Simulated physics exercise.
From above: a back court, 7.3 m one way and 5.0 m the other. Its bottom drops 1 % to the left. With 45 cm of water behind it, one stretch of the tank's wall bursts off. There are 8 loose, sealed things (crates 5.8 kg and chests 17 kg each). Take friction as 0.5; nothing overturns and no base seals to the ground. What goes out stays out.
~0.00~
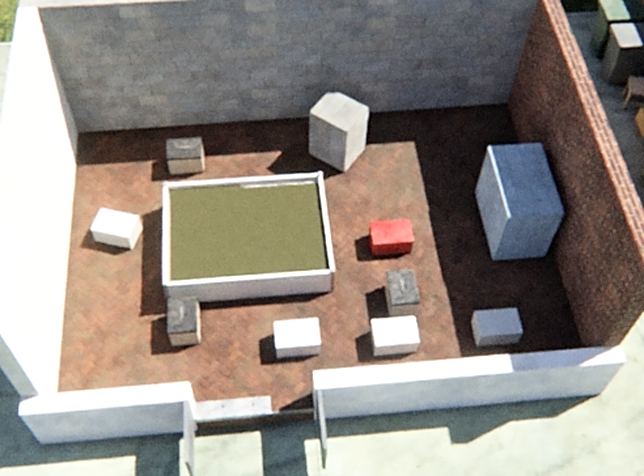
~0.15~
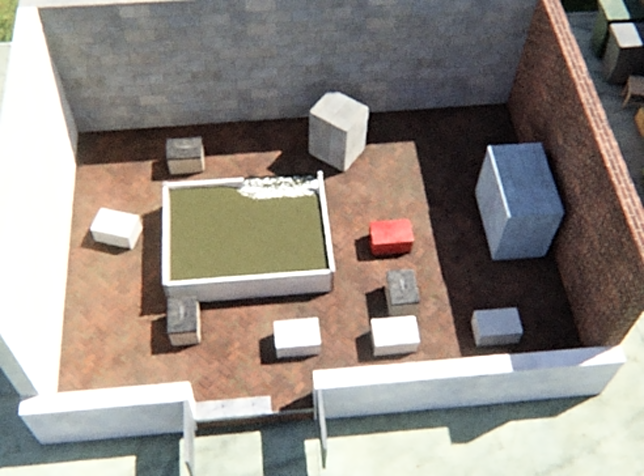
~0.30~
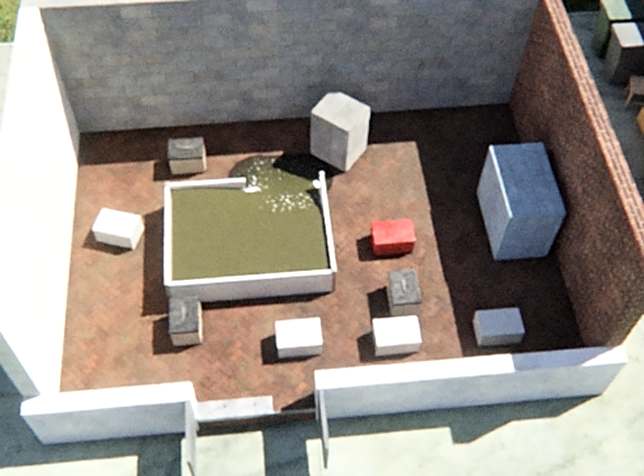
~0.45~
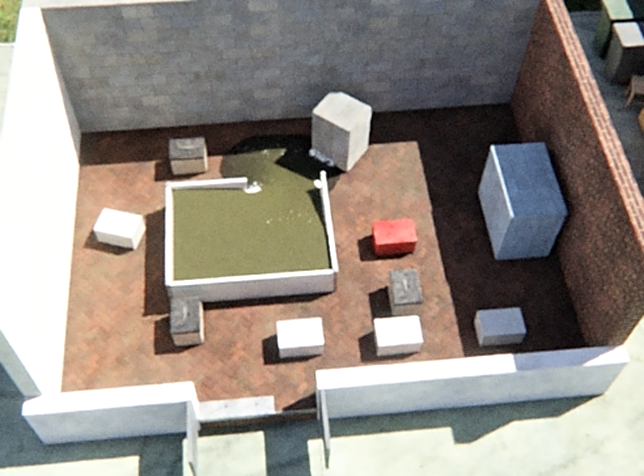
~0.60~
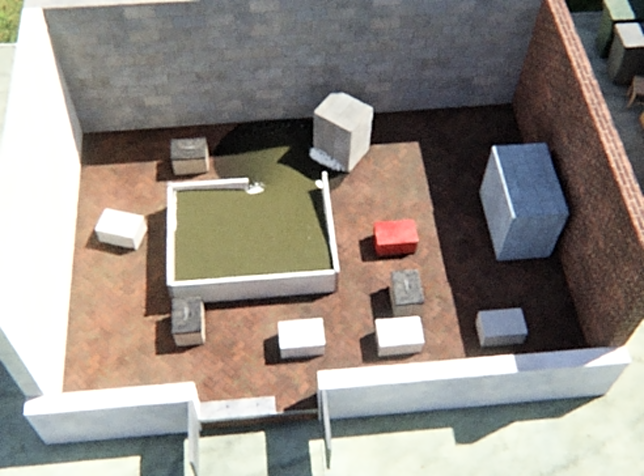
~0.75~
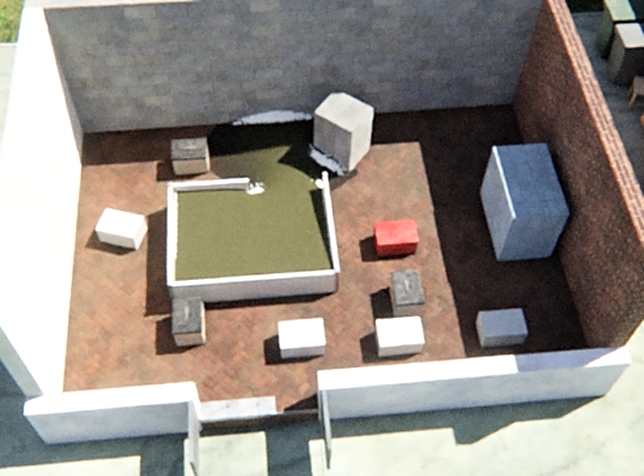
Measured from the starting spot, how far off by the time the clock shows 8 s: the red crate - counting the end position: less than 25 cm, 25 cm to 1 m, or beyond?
Red crate moves a short way.
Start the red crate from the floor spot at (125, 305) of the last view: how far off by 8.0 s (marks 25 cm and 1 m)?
It ends far away.
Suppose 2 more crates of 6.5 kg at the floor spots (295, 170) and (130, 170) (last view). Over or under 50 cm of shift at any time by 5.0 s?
In that order: Past it, past it.
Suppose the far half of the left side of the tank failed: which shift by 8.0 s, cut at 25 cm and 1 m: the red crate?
Then the red crate stays put.
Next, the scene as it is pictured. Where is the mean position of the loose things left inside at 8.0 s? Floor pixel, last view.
Around (316, 308).
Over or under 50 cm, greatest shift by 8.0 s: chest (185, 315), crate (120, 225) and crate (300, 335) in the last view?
In turn: Short of it, past it, short of it.
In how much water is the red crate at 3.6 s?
Roughly 2 cm.
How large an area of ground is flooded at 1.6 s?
Roughly 9.5 m2.
After 1.6 s the red crate is near (397, 232), 0.0 m from its start, aground; 0 of 8 are out; 0 afloat.
After 3.6 s the red crate is near (402, 259), 0.5 m from its start, aground; 0 of 8 are out; 0 afloat.
After 5.6 s the red crate is near (402, 260), 0.5 m from its start, aground; 0 of 8 are out; 1 afloat.
After 8.0 s the red crate is near (400, 262), 0.5 m from its start, aground; 0 of 8 are out; 1 afloat.
